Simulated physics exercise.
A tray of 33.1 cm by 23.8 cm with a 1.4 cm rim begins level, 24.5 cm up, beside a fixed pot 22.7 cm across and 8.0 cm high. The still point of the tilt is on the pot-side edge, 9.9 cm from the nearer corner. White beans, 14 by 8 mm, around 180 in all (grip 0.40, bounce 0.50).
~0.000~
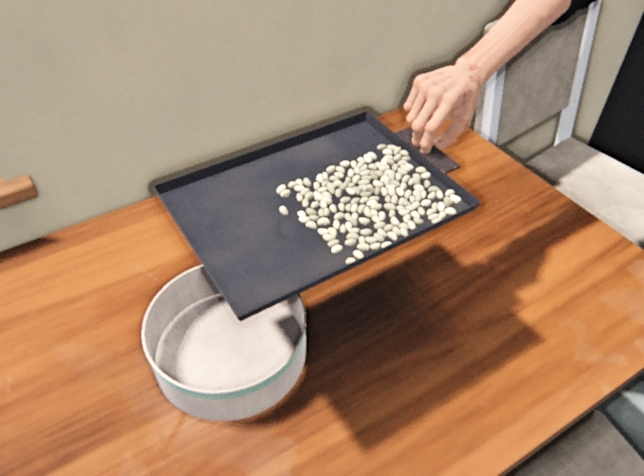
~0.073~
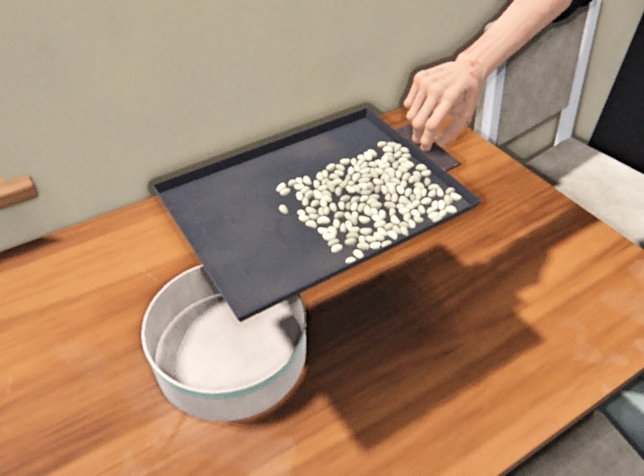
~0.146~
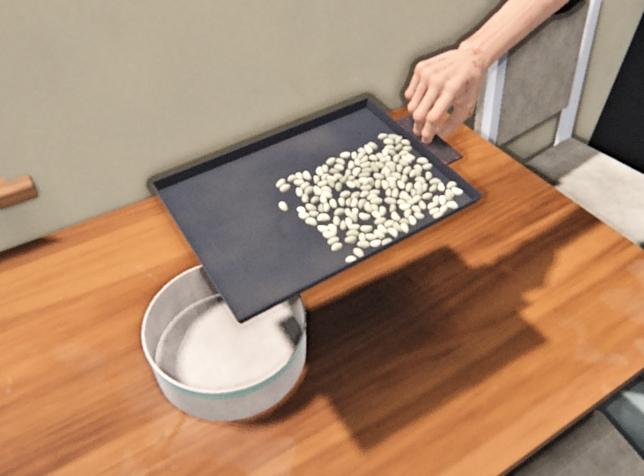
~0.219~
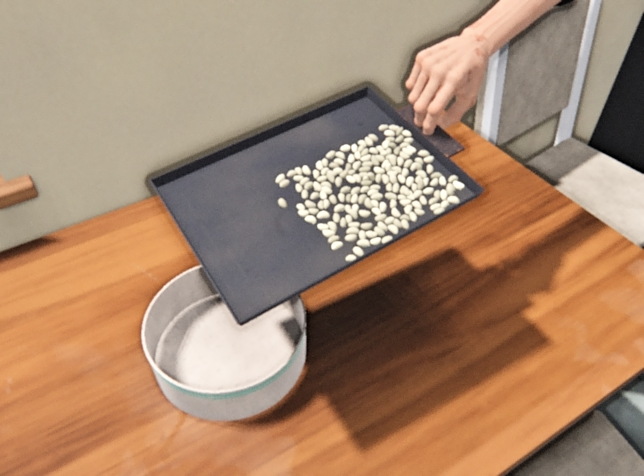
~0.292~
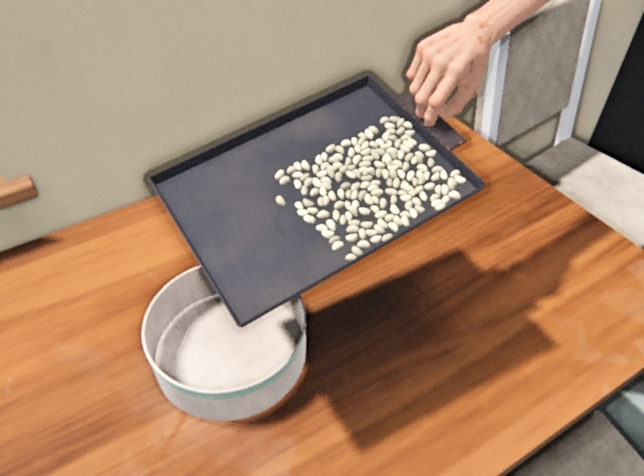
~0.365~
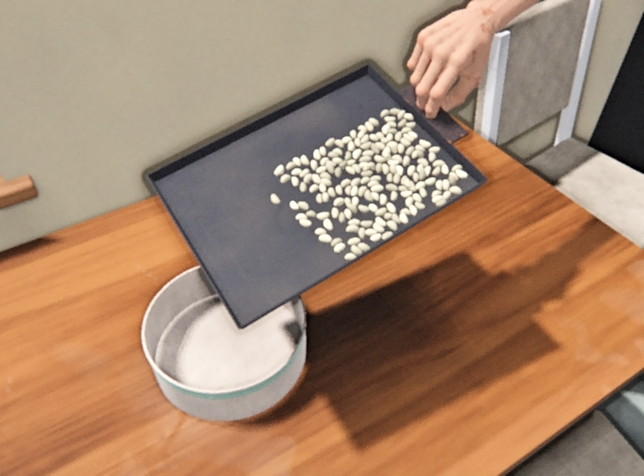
The footage shows a hand gripping the right end of a dark tray of white beans above a round pot on a wooden table, gradually raising that end so the tray tilts slightly toward the pot while the beans stay clustered.
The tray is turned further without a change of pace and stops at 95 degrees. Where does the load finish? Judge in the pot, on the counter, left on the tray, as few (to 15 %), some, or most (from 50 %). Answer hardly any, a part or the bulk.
Pot: Hardly any, counter: The bulk, tray: Hardly any.
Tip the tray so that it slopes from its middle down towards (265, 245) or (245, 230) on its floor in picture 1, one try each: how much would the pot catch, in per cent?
About 25 and 55 per cent.
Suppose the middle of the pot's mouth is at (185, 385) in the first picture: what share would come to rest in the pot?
Some 65 per cent.
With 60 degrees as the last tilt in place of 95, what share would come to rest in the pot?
In that case some 5 per cent.
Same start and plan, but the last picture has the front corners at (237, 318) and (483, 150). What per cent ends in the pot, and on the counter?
Pot 35, counter 65.
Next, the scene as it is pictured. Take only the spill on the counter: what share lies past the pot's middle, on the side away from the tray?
Some 80 per cent.
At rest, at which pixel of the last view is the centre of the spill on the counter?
Around (244, 470).
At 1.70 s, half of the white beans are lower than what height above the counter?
About 0 cm.
Then, at 1.17 s, tilt 52 degrees; the tray holds 80 %, the pot 0 %.
After 1.70 s, tilt 77 degrees; the tray holds 10 %, the pot 5 %.
After 2.30 s, tilt 95 degrees; the tray holds 0 %, the pot 10 %.
In the end, at 3.3 s, pot 10 %, counter 90 %, tray 0 %.
